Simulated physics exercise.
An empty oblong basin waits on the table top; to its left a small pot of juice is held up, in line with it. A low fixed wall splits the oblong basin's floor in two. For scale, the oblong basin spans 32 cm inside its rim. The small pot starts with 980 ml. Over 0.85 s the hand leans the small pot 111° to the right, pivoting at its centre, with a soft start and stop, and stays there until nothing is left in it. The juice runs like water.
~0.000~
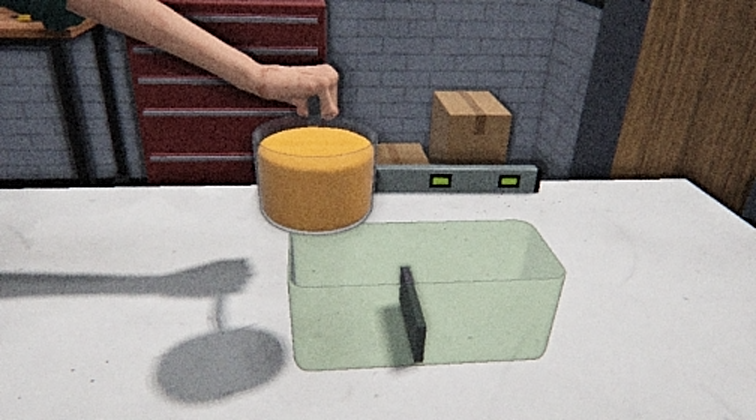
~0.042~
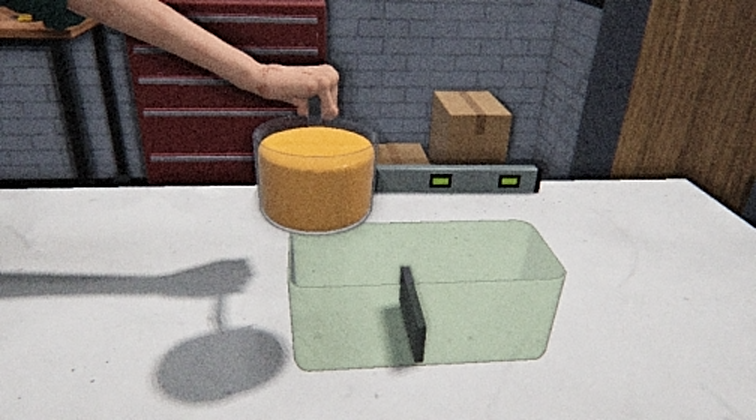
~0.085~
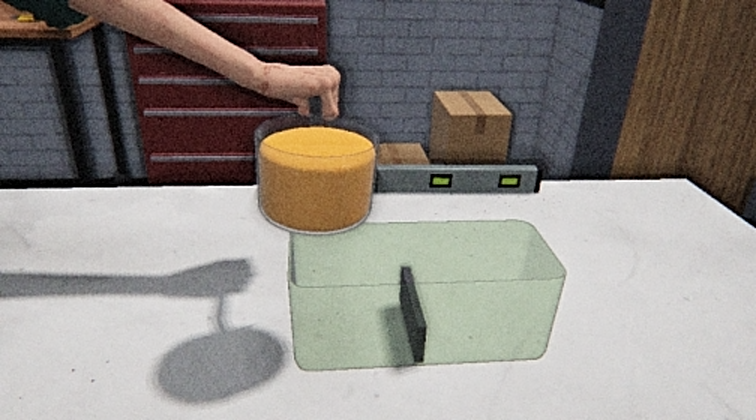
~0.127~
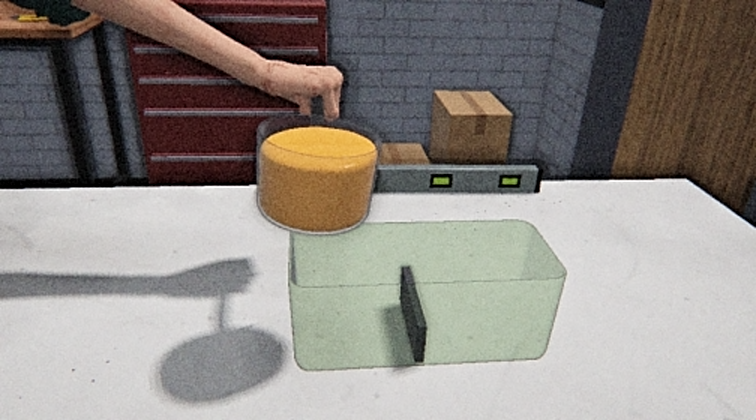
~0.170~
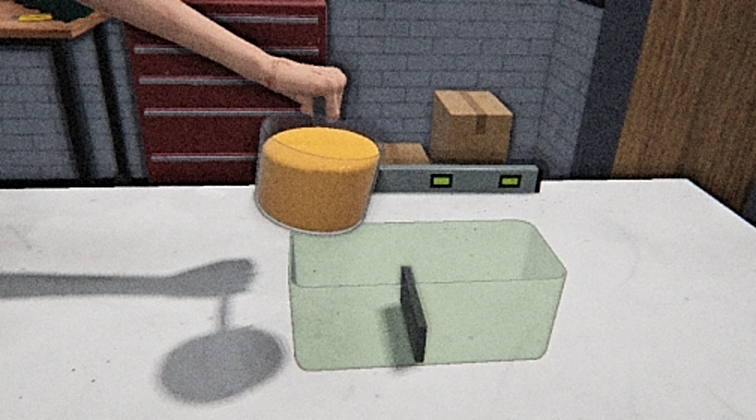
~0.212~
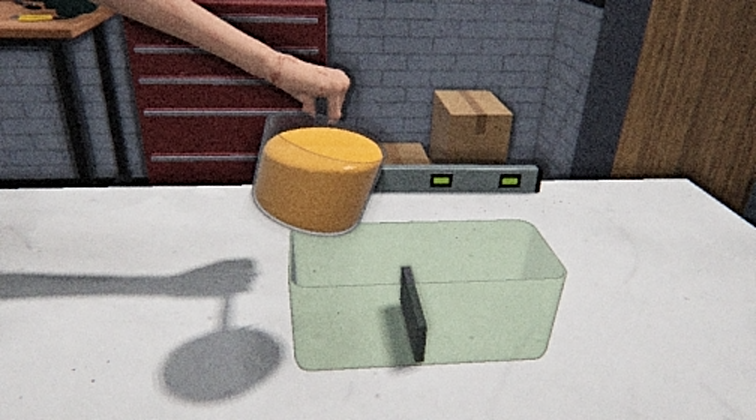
In the video, a hand holds a small clear pot of orange juice above and to the left of an empty, pale green oblong basin on a white table, then gradually leans the pot slightly to the right.
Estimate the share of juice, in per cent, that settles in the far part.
The far part has some 57 per cent.
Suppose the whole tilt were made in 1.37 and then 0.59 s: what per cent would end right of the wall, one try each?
First 65, then 45 per cent.
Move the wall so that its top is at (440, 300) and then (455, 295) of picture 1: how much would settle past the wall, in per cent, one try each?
In turn about 20 and 5 per cent.
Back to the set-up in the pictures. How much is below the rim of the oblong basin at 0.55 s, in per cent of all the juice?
Near 16 in a hundred.
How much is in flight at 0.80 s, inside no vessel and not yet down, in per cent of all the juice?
About 6 per cent.
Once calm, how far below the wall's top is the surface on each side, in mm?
Left about 36 mm, right about 30 mm.
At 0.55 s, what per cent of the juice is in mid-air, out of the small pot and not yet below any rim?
About 26 per cent.
By 0.55 s the tilt is 81° and 57 per cent is still to pour, 2 is left of the wall and 14 right of it.
By 0.80 s the tilt is 110° and 10 per cent is still to pour, 28 is left of the wall and 57 right of it.
By 1.07 s the tilt is 111° and 0 per cent is still to pour, 42 is left of the wall and 57 right of it.
By 1.35 s the tilt is 111° and 0 per cent is still to pour, 42 is left of the wall and 57 right of it.
At rest 42 per cent lies left of the wall, 57 right of it and 0 outside.
